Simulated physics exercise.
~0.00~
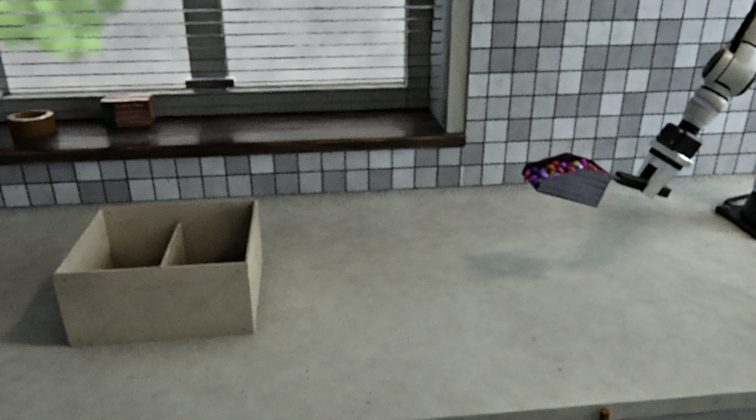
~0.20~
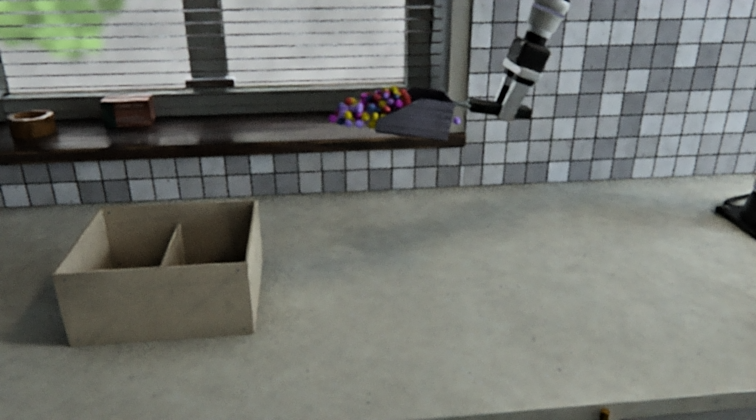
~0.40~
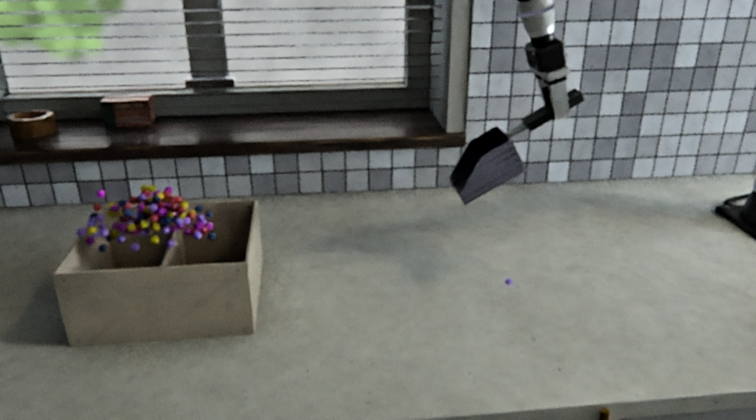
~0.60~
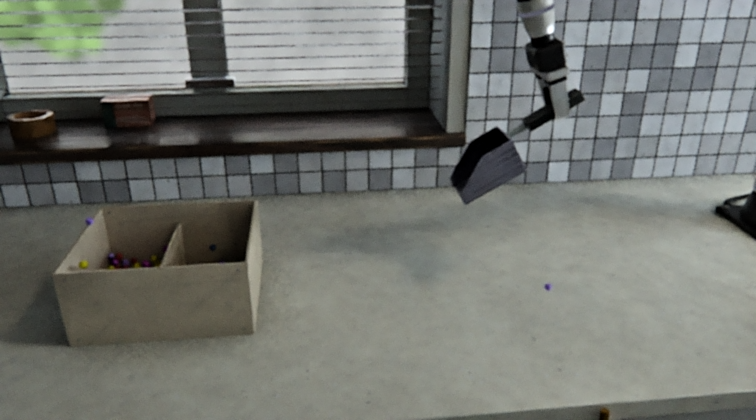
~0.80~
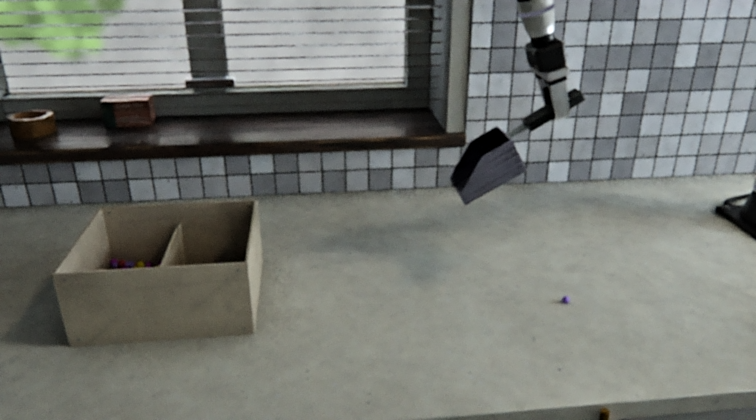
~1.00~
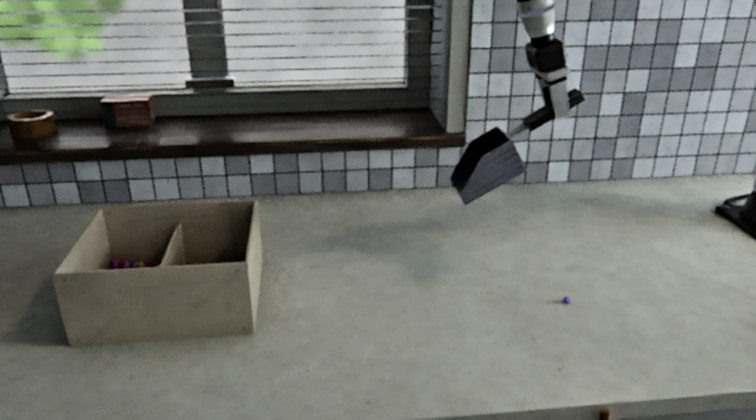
In this clip, a robot arm swings a scoop of small colorful balls leftward and flings them toward a divided open box, then draws back with the scoop tipped downward. Most land in the box's left compartment, while a stray purple one rests on the counter.
